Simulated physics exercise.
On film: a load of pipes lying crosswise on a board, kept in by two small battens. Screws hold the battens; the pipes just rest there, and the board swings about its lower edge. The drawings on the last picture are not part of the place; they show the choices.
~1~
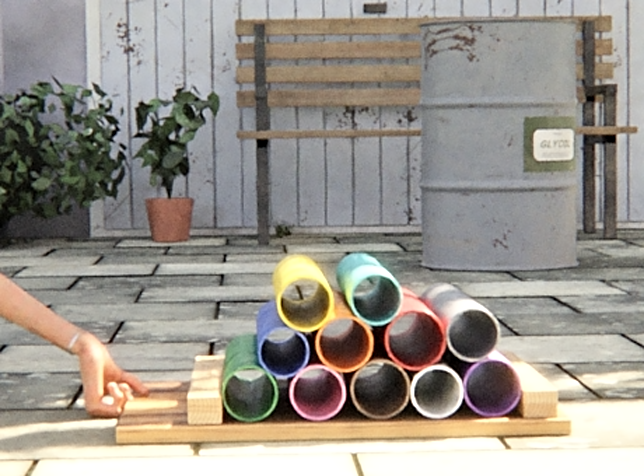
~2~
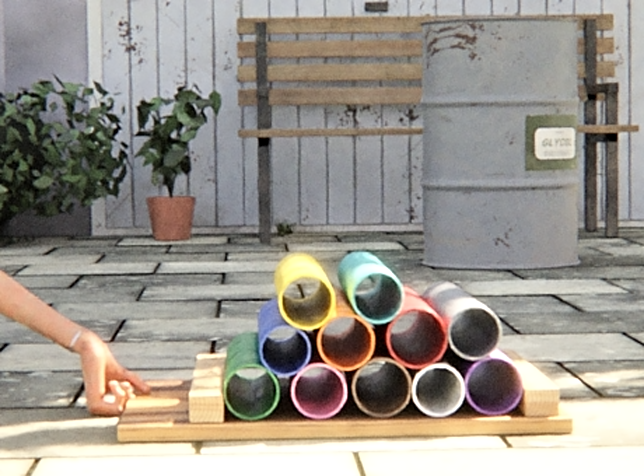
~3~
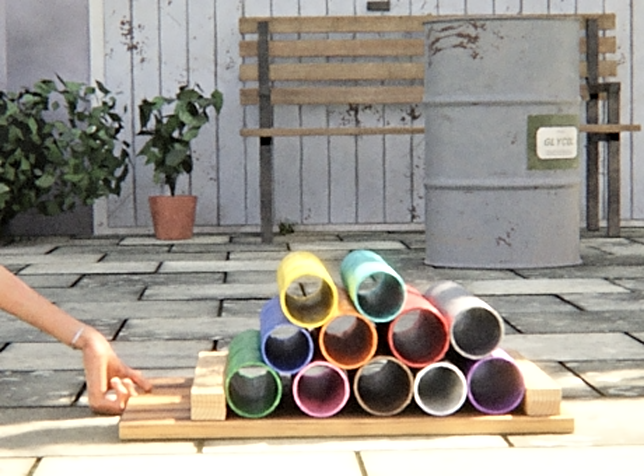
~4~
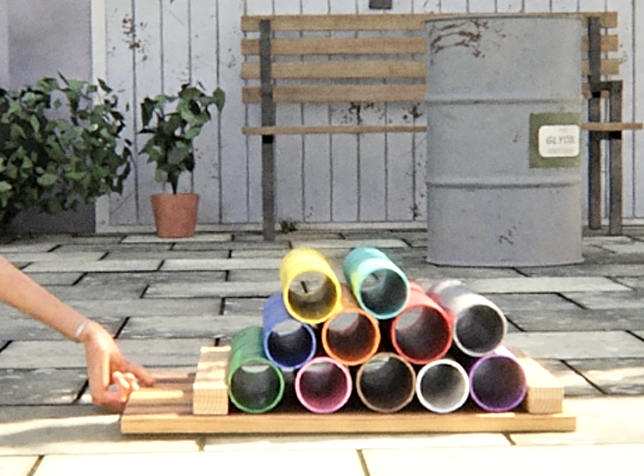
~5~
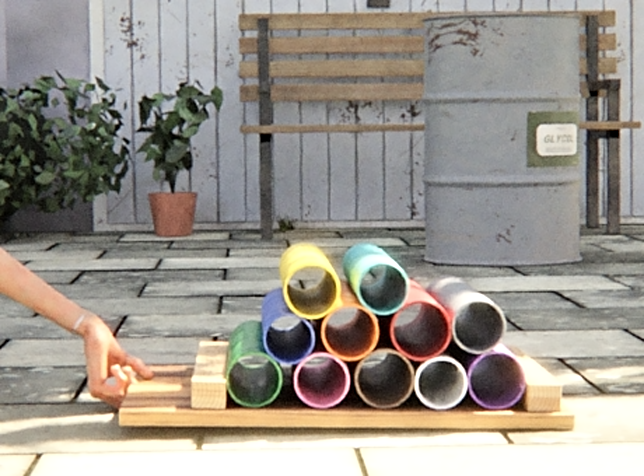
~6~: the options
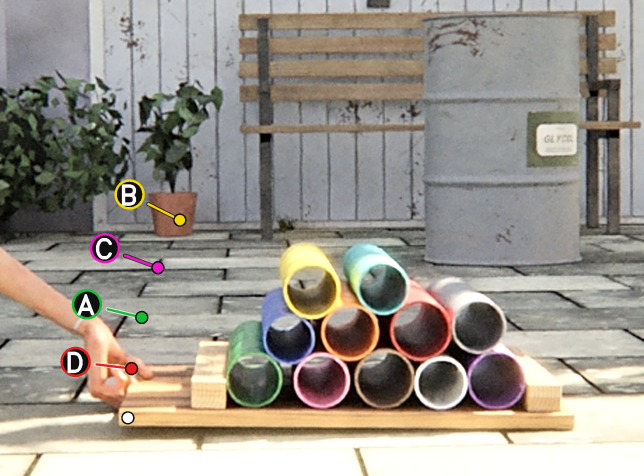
A wooden board bearing a stack of colourful pipes barely moves at first, as a hand grips its left end on a paved patio. The hand then rises a little, raising that end slightly, while the pipes stay stacked between two small wooden battens.
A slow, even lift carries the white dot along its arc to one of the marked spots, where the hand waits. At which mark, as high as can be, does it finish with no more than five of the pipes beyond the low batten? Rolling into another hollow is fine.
The highest mark that will do is B.
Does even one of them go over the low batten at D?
No.
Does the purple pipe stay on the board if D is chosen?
Yes.
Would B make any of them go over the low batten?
Yes.
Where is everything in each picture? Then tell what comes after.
In the first picture, pink pipe (318, 393); brown pipe (381, 389); white pipe (437, 392).
In the second picture, white pipe (439, 390); purple pipe (494, 386).
In the third picture, board (340, 390); green pipe (253, 389); grey pipe (477, 331).
In the fourth picture, board (342, 386); green pipe (255, 385); pink pipe (324, 385).
In the fifth picture, board (340, 382); green pipe (254, 380); pink pipe (322, 380).
On the copy, A at (142, 318); B at (180, 220); C at (158, 267); D at (132, 368); the white dot at (128, 418).
On B. First, board at 20°.
Then, board at 28°.
Finally, board at 28°, five over the low batten.
By contrast, A none over the low batten; C three over the low batten (red, grey, turquoise); D none over the low batten.
